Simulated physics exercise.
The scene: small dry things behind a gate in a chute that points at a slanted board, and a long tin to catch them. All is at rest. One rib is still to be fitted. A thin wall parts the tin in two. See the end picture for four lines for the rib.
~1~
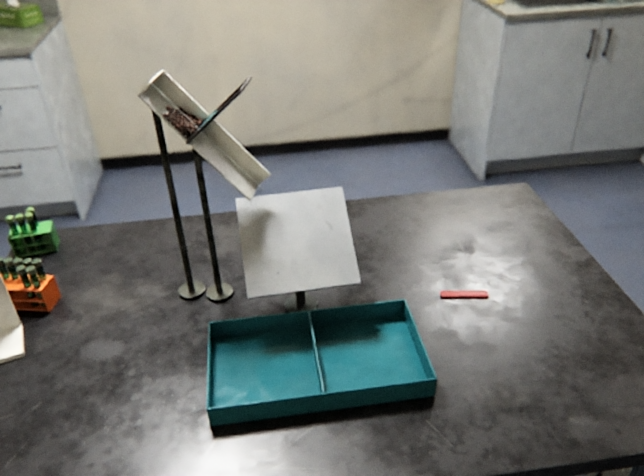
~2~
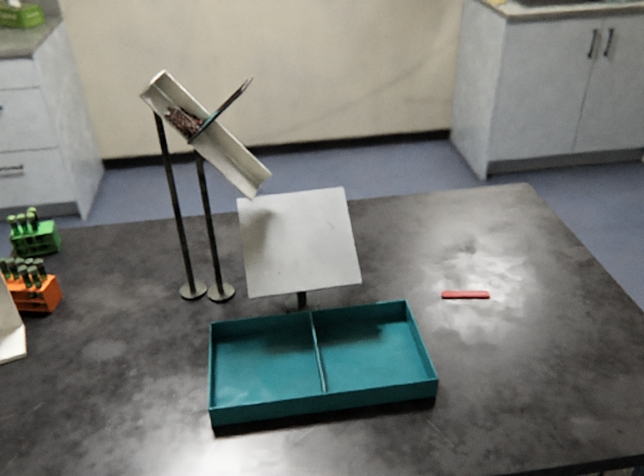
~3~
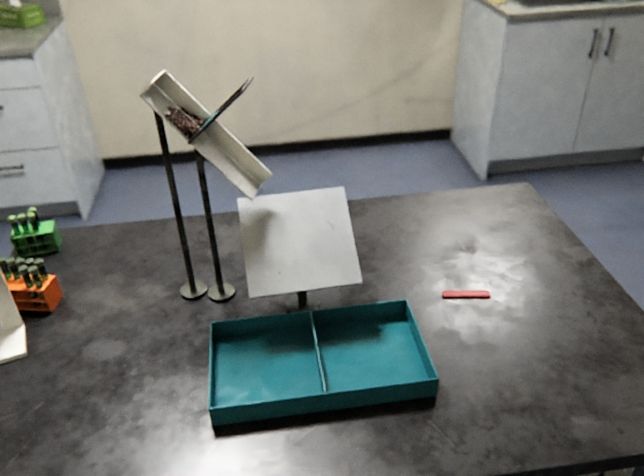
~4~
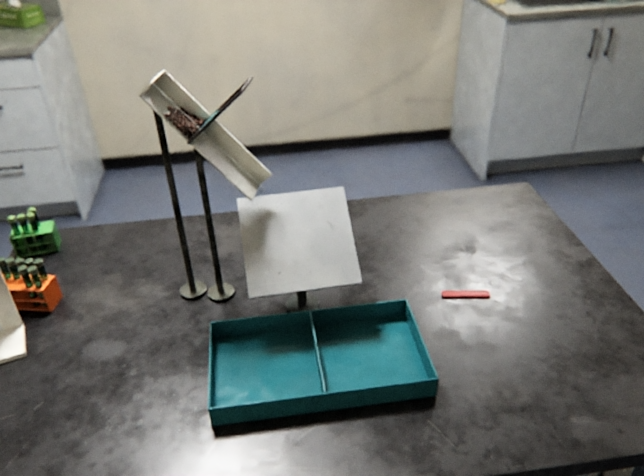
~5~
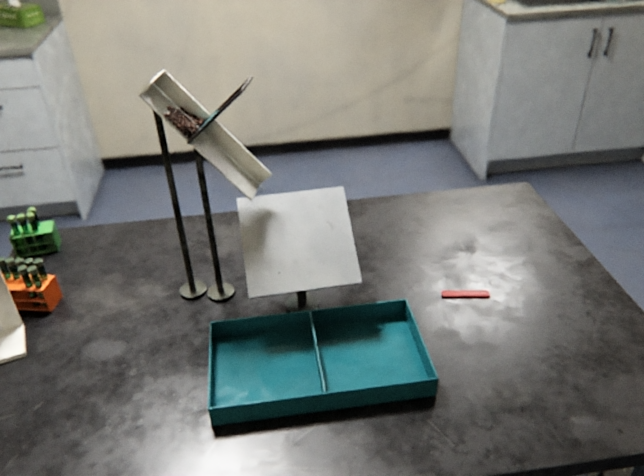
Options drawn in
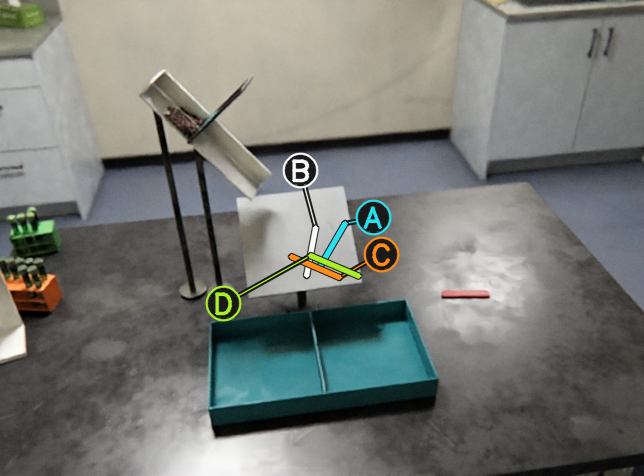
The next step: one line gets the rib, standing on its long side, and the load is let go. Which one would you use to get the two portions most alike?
A is best.
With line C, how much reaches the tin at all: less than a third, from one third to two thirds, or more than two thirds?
Line C gives more than two thirds.
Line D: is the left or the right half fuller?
The right half.
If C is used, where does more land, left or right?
Right.
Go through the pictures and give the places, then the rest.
The first frame shows load behind the gate at (189, 124), allspice berries; lip of the chute at (254, 193), sloping steeply.
The second frame shows middle of the board at (298, 240), tilted fairly steeply; middle of its low edge at (306, 291); of its high edge at (291, 193).
The third frame shows front corners of the tin at (209, 409) and (438, 378); front end of its middle wall at (326, 393); gate still shut at (211, 119).
The fourth frame shows middle of the load at (191, 124); lip at (256, 193).
The fifth frame shows middle of the load at (190, 124); lip at (255, 193).
On the marked copy, line A from (345, 223) to (321, 265); line B from (315, 227) to (306, 275); line C from (291, 256) to (339, 277); line D from (310, 255) to (358, 276).
If A is chosen, of what is caught, about half in the left half, about half in the right.
If B is chosen, of what is caught, most in the left half, a small part in the right.
If C is chosen, of what is caught, a small part in the left half, nearly all in the right.
If D is chosen, of what is caught, a small part in the left half, nearly all in the right.
